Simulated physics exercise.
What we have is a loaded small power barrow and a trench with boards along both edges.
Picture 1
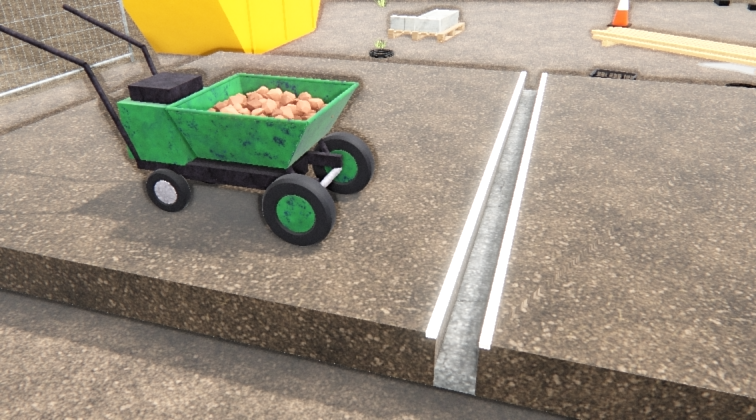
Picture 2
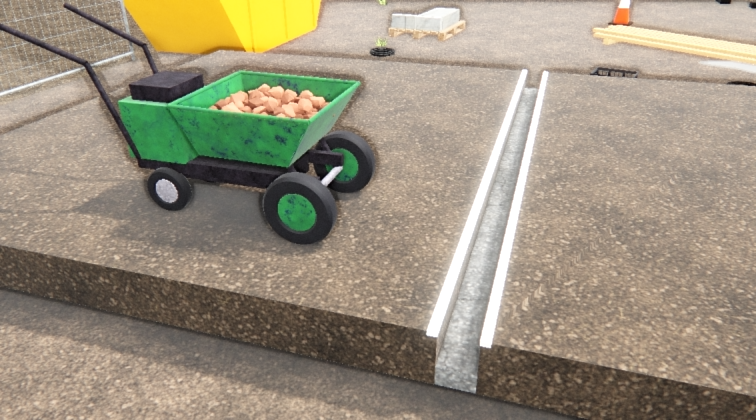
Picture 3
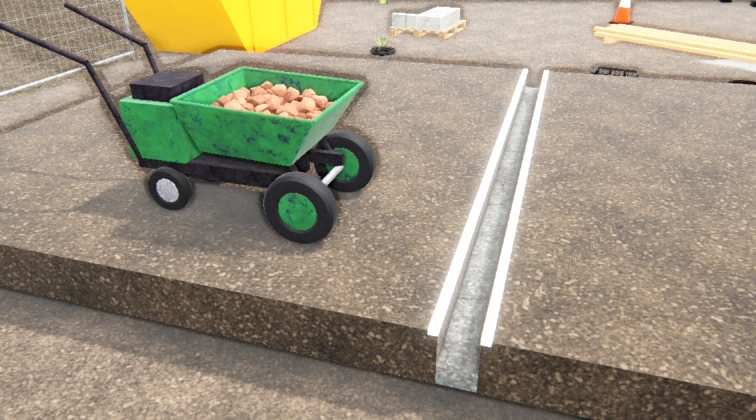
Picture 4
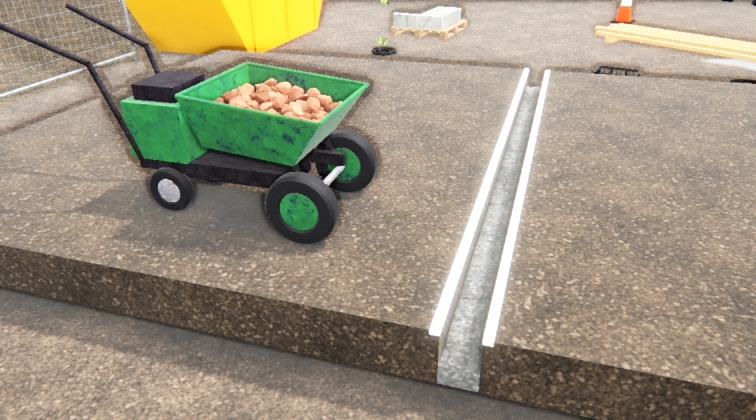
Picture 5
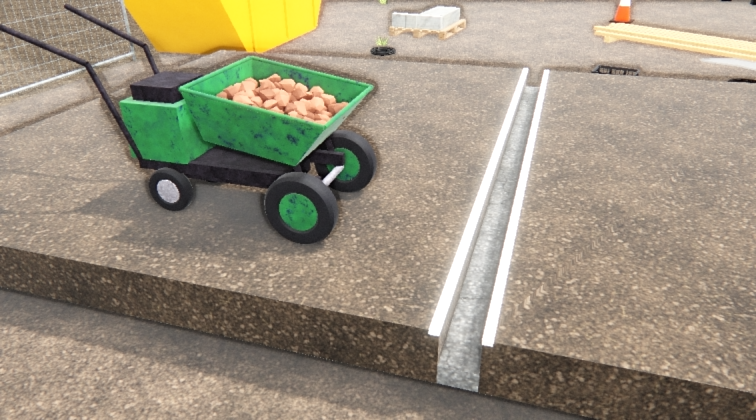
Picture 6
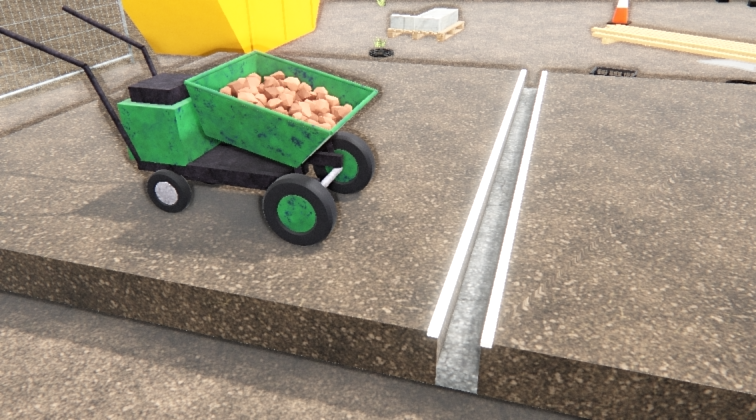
On a speckled brown paved surface, a green barrow loaded with reddish rubble stands left of a narrow trench edged with white boards. Its wheels stay still while the skip gradually tilts slightly forward to the right, its rear rising.
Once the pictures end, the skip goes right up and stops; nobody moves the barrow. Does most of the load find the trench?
It catches under half.
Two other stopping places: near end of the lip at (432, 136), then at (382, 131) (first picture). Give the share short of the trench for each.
Roughly 0 per cent, and 0 per cent.
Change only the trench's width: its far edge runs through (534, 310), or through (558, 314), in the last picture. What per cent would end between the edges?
Roughly 30 per cent, and 30 per cent.
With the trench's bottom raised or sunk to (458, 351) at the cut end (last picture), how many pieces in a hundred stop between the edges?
Near 20 %.
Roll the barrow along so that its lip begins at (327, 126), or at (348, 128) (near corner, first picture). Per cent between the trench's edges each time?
In turn 50 and 60 in a hundred.
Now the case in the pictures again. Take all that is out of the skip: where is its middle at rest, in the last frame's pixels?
Close to (444, 226).
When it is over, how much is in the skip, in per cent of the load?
About 5 per cent.
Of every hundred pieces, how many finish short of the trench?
Some 65 per cent.
Just after the last frame, skip tipped steeply; every one in the skip.
A moment on, skip tipped steeply; almost all in the skip; about a tenth short of the trench; about a tenth falling.
Further on, skip tipped right over; roughly a quarter in the skip; roughly half short of the trench; roughly a quarter in or heaped over the trench; just a few beyond it.
When it is over, skip tipped right over; about a tenth in the skip; roughly two thirds short of the trench; roughly a third in or heaped over the trench; just a few beyond it.
